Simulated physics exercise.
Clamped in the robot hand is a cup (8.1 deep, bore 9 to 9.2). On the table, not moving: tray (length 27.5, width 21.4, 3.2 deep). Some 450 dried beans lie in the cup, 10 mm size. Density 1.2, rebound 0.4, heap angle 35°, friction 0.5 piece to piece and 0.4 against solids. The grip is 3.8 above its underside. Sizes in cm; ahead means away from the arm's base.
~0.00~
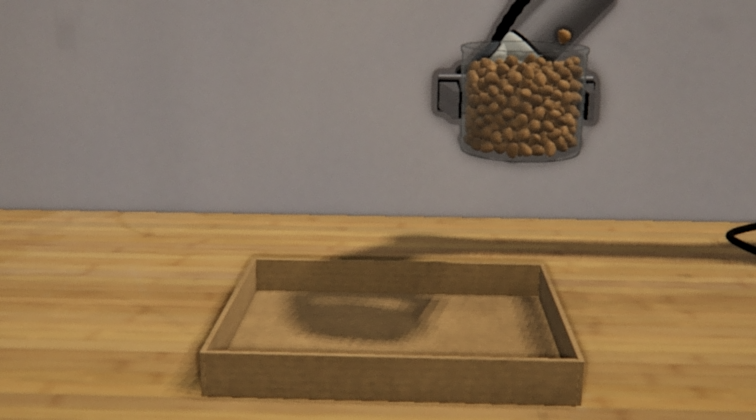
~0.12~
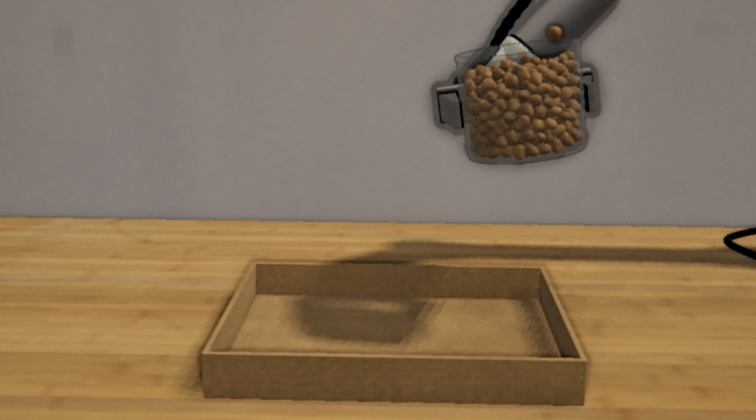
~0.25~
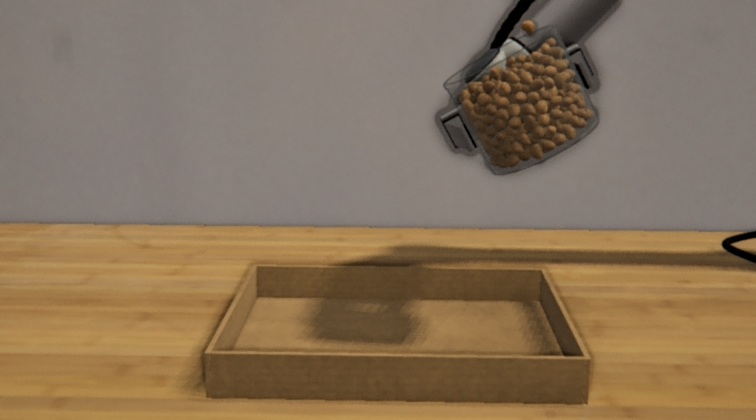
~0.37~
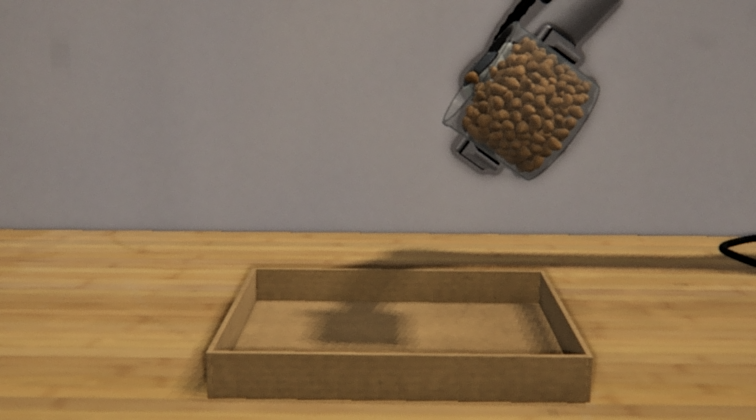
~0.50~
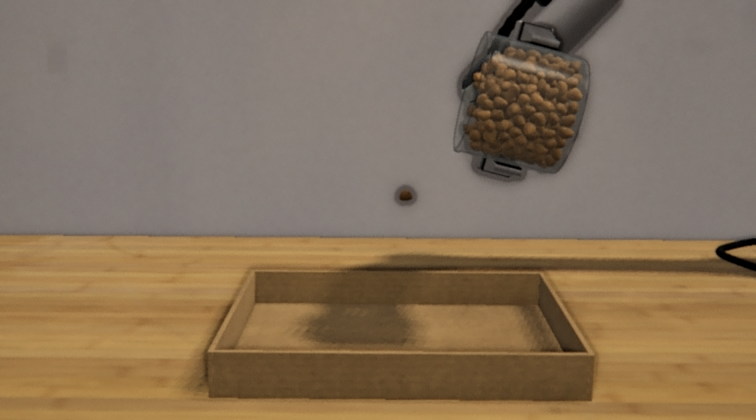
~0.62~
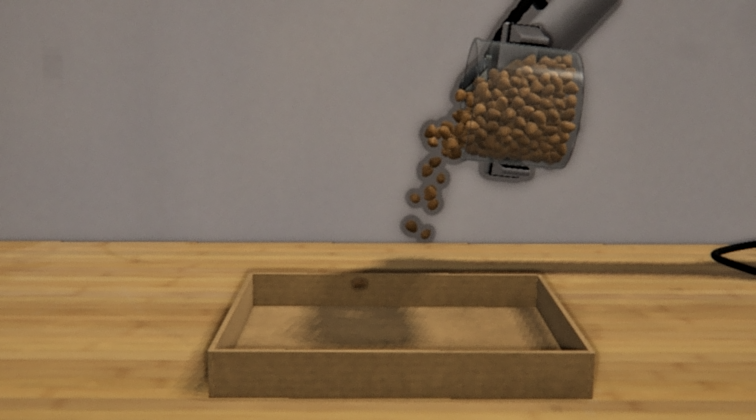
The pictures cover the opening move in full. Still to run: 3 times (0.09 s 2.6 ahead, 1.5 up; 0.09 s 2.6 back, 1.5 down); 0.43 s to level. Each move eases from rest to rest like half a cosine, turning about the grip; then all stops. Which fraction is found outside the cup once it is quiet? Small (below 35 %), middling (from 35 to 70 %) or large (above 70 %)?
A large share, above 70 %, ends outside the cup.
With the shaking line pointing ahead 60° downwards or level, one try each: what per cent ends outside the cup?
About 40 and 80 per cent.
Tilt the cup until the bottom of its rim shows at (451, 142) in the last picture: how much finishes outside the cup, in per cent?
About 75 per cent.
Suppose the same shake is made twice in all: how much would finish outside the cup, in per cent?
Then about 80 per cent.
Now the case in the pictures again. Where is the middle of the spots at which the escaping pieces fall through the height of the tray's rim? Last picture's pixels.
Around (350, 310).
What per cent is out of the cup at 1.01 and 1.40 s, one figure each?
In turn: 80, 90.
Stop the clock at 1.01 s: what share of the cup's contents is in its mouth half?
Roughly 70 per cent.
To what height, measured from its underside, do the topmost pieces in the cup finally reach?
About 4.0 cm.
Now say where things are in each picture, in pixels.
In the first frame, the cup middle at (522, 101), level; upper third of the load around (523, 80), from x 470 to 575, top at y 35; 450 in the cup.
In the second frame, the cup middle at (522, 102), tilted 8° forward; upper third of the load around (526, 81), from x 470 to 575, top at y 35.
In the third frame, the cup middle at (523, 103), tilted 29° forward; upper third of the load around (530, 81), from x 465 to 585, top at y 25.
In the fourth frame, the cup middle at (522, 104), tilted 55° forward; upper third of the load around (529, 80), from x 470 to 585, top at y 45.
In the fifth frame, the cup middle at (521, 105), tilted 76° forward; upper third of the load around (528, 79), from x 405 to 575, top at y 55; 449 in the cup, 1 in flight or on a rim.
In the sixth frame, the cup middle at (520, 106), tilted 84° forward; upper third of the load around (533, 87), from x 360 to 570, top at y 60; 440 in the cup, 1 in the tray, 9 in flight or on a rim.
After 1.01 s, tilted 84° forward, highest piece 20 above the table; 276 in the tray, 90 in the cup, 1 on the table or floor, 83 in flight or on a rim.
After 1.40 s, tilted 36° forward, highest piece 22 above the table; 392 in the tray, 55 in the cup, 3 on the table or floor.
After 1.79 s, level, highest piece 21 above the table; 392 in the tray, 55 in the cup, 3 on the table or floor.
After 2.84 s, level, highest piece 21 above the table; 392 in the tray, 55 in the cup, 3 on the table or floor.
In the end, 392 in the tray, 55 in the cup, 3 on the table or floor. That is 88 % outside the cup.
